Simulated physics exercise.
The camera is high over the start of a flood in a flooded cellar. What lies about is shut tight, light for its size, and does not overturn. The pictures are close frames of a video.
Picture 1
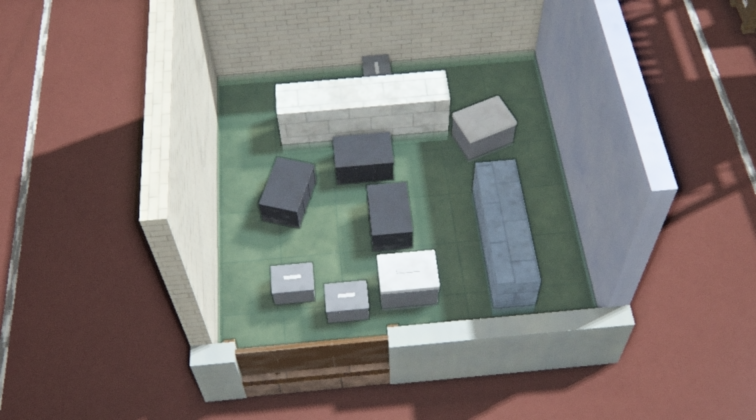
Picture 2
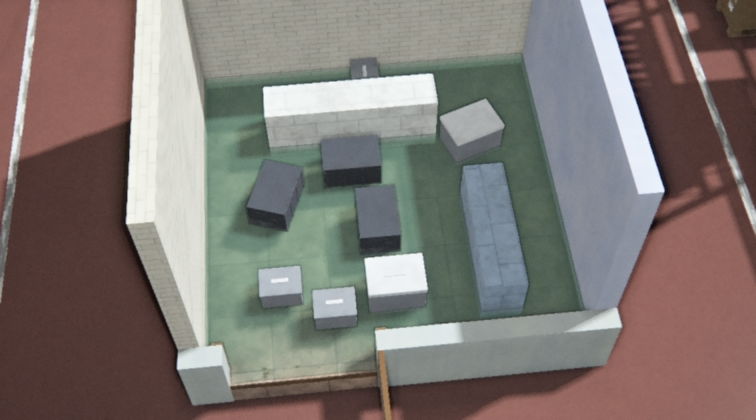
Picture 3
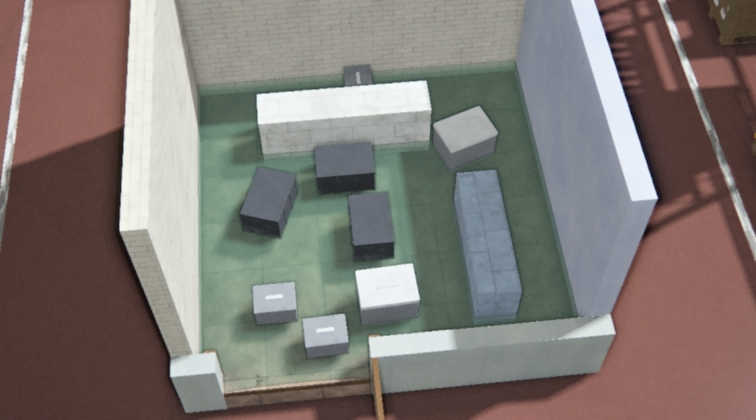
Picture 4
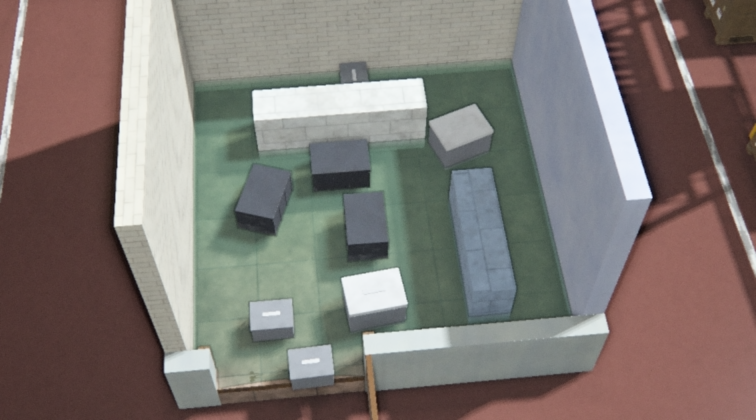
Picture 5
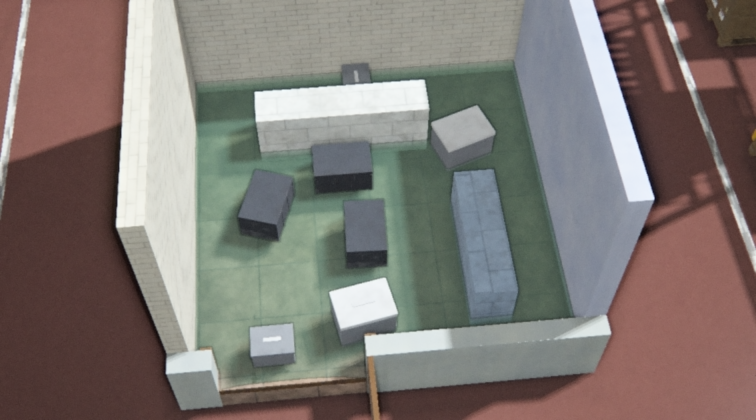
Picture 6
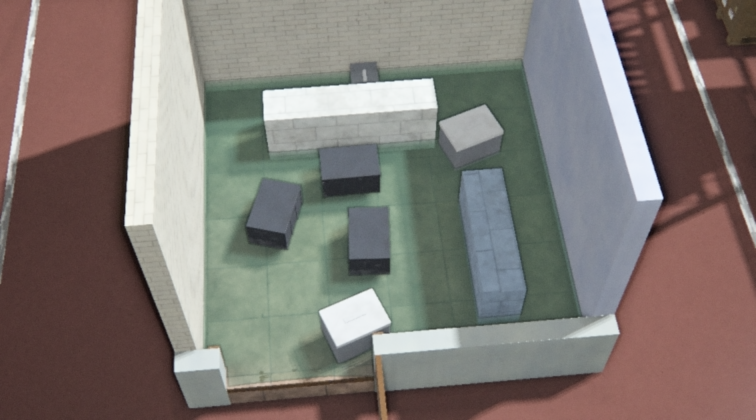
Two small grey boxes drift out through the doorway, and a white box slides toward it.
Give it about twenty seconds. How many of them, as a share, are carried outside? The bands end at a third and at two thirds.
That comes to two thirds or more.
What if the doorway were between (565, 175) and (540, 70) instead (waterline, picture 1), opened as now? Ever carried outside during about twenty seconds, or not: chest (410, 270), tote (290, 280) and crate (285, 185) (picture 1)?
One after the other: Inside, still in, inside.
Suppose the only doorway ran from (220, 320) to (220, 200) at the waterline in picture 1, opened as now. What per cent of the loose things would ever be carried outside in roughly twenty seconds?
Some 90 per cent.
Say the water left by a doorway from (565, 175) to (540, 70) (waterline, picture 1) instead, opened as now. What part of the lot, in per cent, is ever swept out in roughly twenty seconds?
Close to 50 %.
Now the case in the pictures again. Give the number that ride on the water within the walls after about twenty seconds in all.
It comes to 1.
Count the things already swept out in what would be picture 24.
It comes to 5.
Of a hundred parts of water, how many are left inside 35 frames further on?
Some 40 per cent.
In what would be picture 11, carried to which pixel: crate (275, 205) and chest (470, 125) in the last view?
At about (264, 260) and (432, 152).
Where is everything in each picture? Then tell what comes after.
The first frame shows a chest at (408, 271) floats; a crate at (389, 208), afloat; 0 of 8 have shifted.
The second frame shows a chest at (396, 274) floats; a crate at (377, 211), afloat; 0 of 8 have shifted.
The third frame shows a chest at (387, 285) floats, close to its start; a crate at (371, 218) floats; 2 of 8 have shifted.
The fourth frame shows a chest at (374, 291) floats, close to its start; a crate at (366, 218), afloat; 3 of 8 have shifted.
The fifth frame shows a chest at (363, 303) floats, a stride from its start; a crate at (365, 225), afloat, close to its start; 4 of 8 have shifted.
The sixth frame shows a chest at (355, 317), afloat, a stride from its start; a crate at (369, 233) floats, close to its start; 6 of 8 have shifted.
A moment on, 3 of 8 are out; 5 afloat.
Next, 5 of 8 are out; 3 afloat.
Later, 7 of 8 are out; 1 afloat.
In the end, 7 of 8 are out; 1 afloat.
